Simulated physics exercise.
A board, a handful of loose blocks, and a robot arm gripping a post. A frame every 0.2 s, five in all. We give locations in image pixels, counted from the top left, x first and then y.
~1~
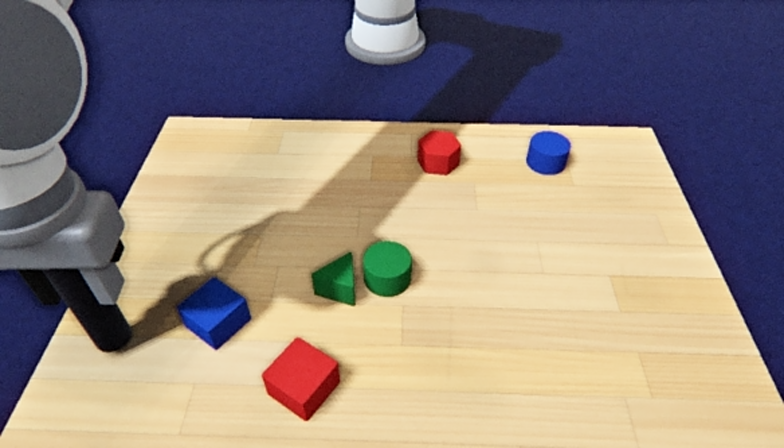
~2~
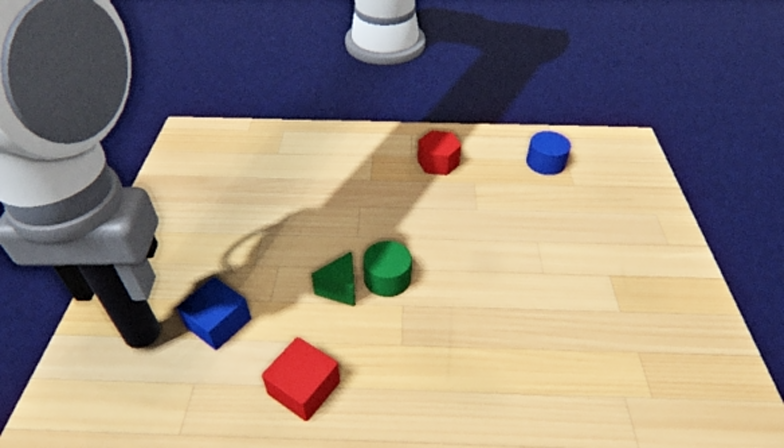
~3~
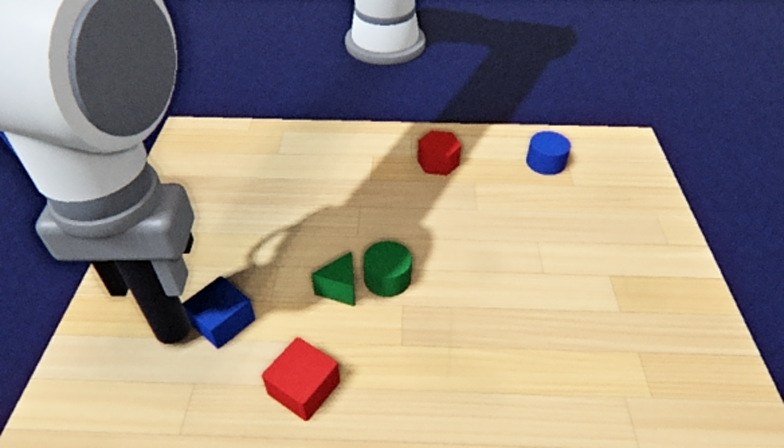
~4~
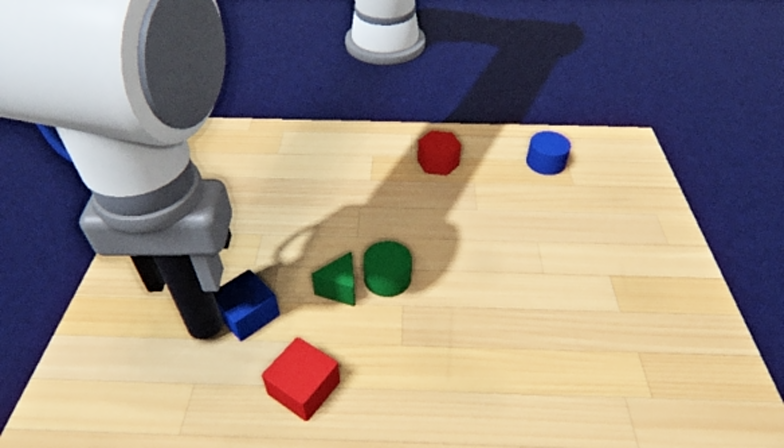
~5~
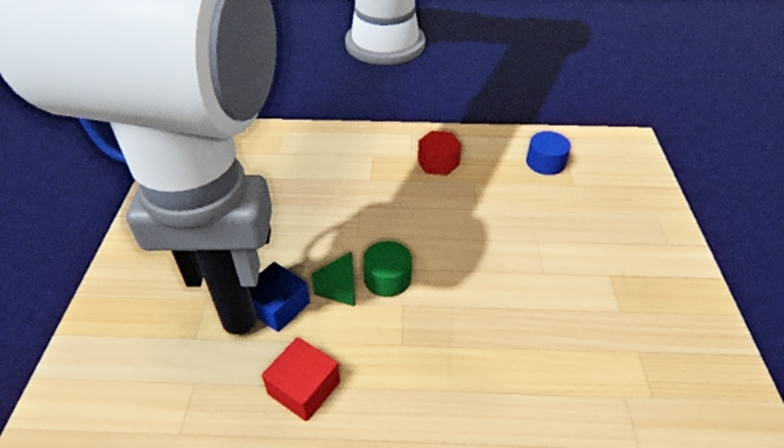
On a light wooden tabletop scattered with red, blue and green blocks, a robot arm moves a black post rightward up to the blue four-sided block, then pushes it right toward the green triangular block while the others stay still.
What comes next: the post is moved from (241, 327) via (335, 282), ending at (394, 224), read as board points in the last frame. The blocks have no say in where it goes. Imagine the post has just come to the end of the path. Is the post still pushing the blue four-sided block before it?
The answer is yes.
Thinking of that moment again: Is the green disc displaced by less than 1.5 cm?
I expect not.
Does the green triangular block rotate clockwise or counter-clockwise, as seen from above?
Viewed from overhead, the green triangular block winds up turned clockwise.
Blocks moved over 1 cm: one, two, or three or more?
Here I'd predict at least three blocks moving more than 1 cm.
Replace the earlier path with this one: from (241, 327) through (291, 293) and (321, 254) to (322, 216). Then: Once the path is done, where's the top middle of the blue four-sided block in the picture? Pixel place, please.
The top centre is at (357, 224).
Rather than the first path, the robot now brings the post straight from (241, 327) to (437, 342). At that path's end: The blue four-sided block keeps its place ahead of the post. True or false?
This is false.
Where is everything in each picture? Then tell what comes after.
In the first picture, lower end of the post at (114, 338), tops of blocks, blue four-sided block at (211, 302), red four-sided block at (300, 368), green triangular block at (338, 270), green disc at (388, 258).
In the second picture, post at (143, 334), blocks as before.
In the third picture, post at (173, 330), blue four-sided block at (216, 301).
In the fourth picture, post at (205, 325), blue four-sided block at (242, 294).
In the fifth picture, post at (239, 321), blue four-sided block at (273, 286), red four-sided block at (300, 368), green triangular block at (338, 270), green disc at (388, 258).
On the path given first. One third of the way, post at (307, 293); blue four-sided block at (335, 255); green triangular block at (376, 241), turned 20° clockwise; green disc at (413, 251).
Two thirds of the way, post at (356, 254); blue four-sided block at (369, 215), turned 20° anticlockwise; green triangular block at (402, 224), turned 85° clockwise; green disc at (416, 251).
At the end, post at (394, 217); blue four-sided block at (390, 179), turned 50° anticlockwise; red four-sided block not moved; green triangular block at (411, 222), turned 100° clockwise; green disc at (416, 251).
